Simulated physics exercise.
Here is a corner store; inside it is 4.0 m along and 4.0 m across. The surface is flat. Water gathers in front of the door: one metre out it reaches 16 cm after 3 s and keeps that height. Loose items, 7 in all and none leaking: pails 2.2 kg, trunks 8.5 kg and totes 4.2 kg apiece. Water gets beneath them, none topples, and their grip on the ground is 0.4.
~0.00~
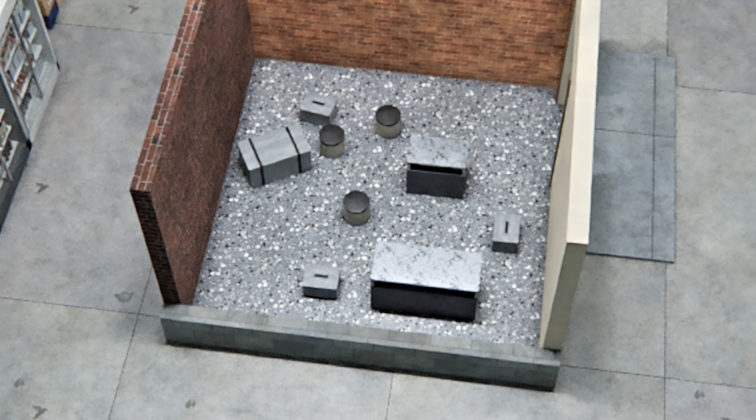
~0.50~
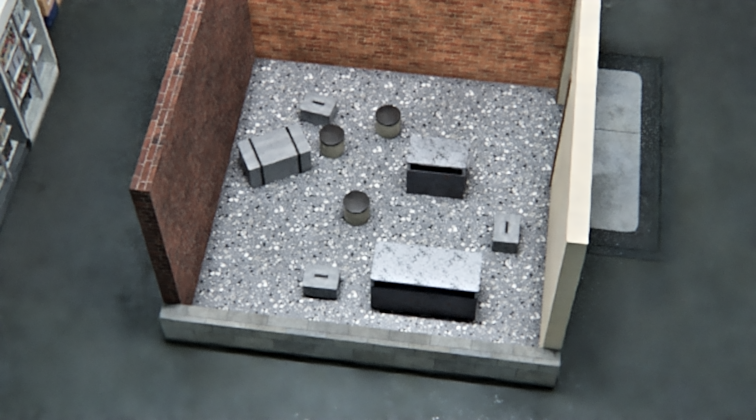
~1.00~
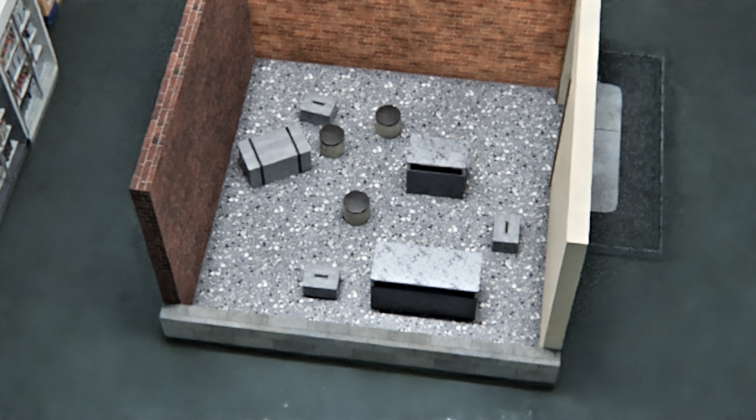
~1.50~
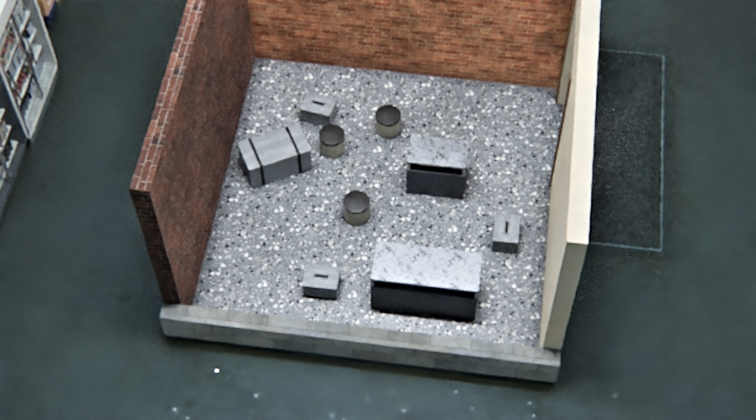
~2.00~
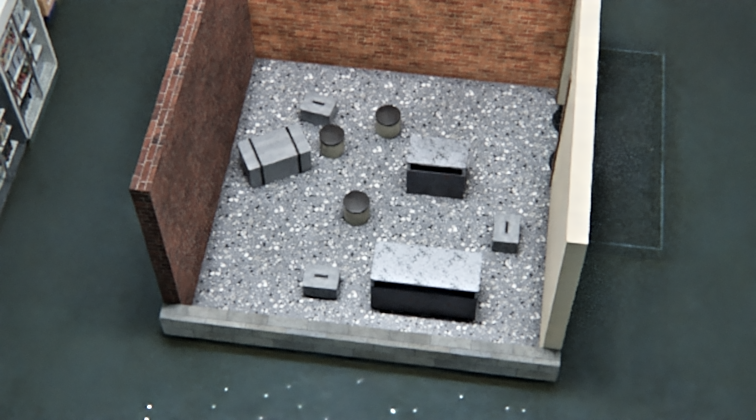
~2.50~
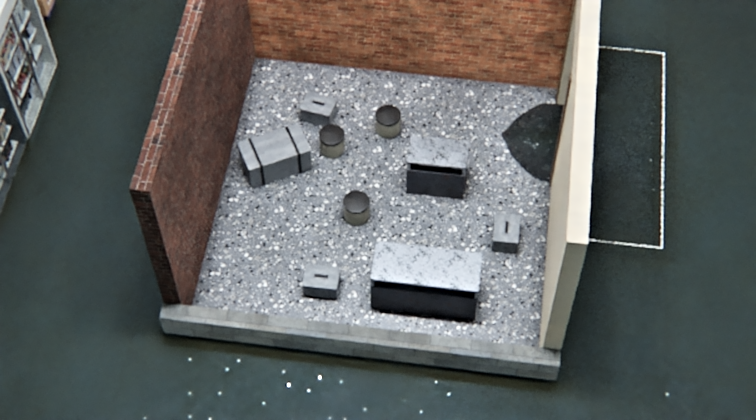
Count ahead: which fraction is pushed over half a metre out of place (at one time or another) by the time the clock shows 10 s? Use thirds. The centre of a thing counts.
It is one to two thirds.
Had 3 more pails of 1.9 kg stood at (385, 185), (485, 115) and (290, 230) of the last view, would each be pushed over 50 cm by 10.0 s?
In turn: Short of it, more, over.
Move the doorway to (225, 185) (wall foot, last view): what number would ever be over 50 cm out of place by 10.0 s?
In that case 7 of them.
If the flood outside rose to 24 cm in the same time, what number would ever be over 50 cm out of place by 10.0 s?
In that case 5 of them.
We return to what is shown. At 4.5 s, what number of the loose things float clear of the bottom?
At that moment 0.
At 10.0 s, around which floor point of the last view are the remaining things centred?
Around (328, 275).
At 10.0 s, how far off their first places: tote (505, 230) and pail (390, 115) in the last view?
In that order: 0 cm, 200 cm.
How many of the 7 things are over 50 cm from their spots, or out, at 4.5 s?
By then 0.
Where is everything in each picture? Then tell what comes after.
In the first picture, a pail at (356, 201) rests on the ground; a trunk at (274, 146), on the bottom; water covers 0.0 m2; 0 of 7 have shifted.
In the second picture, a pail at (356, 201) rests on the ground; a trunk at (274, 146), on the bottom; 0.0 m2 under water; 0 of 7 have shifted.
In the third picture, a pail at (356, 201), on the bottom; a trunk at (274, 146) rests on the ground; 0.0 m2 under water; 0 of 7 have shifted.
In the fourth picture, a pail at (356, 201), on the bottom; a trunk at (274, 146) rests on the ground; water covers 0.0 m2; 0 of 7 have shifted.
In the fifth picture, a pail at (356, 201), on the bottom; a trunk at (274, 146) rests on the ground; water covers 0.0 m2; 0 of 7 have shifted.
In the sixth picture, a pail at (356, 201) rests on the ground; a trunk at (274, 146) rests on the ground; 0.5 m2 under water; 0 of 7 have shifted.
After 3.5 s 0 of 7 are over 50 cm from their spots; 0 afloat.
After 4.5 s 0 of 7 are over 50 cm from their spots; 0 afloat.
After 7.0 s 3 of 7 are over 50 cm from their spots; 4 afloat.
After 10.0 s 4 of 7 are over 50 cm from their spots, and 4 have been at some point; 5 afloat.
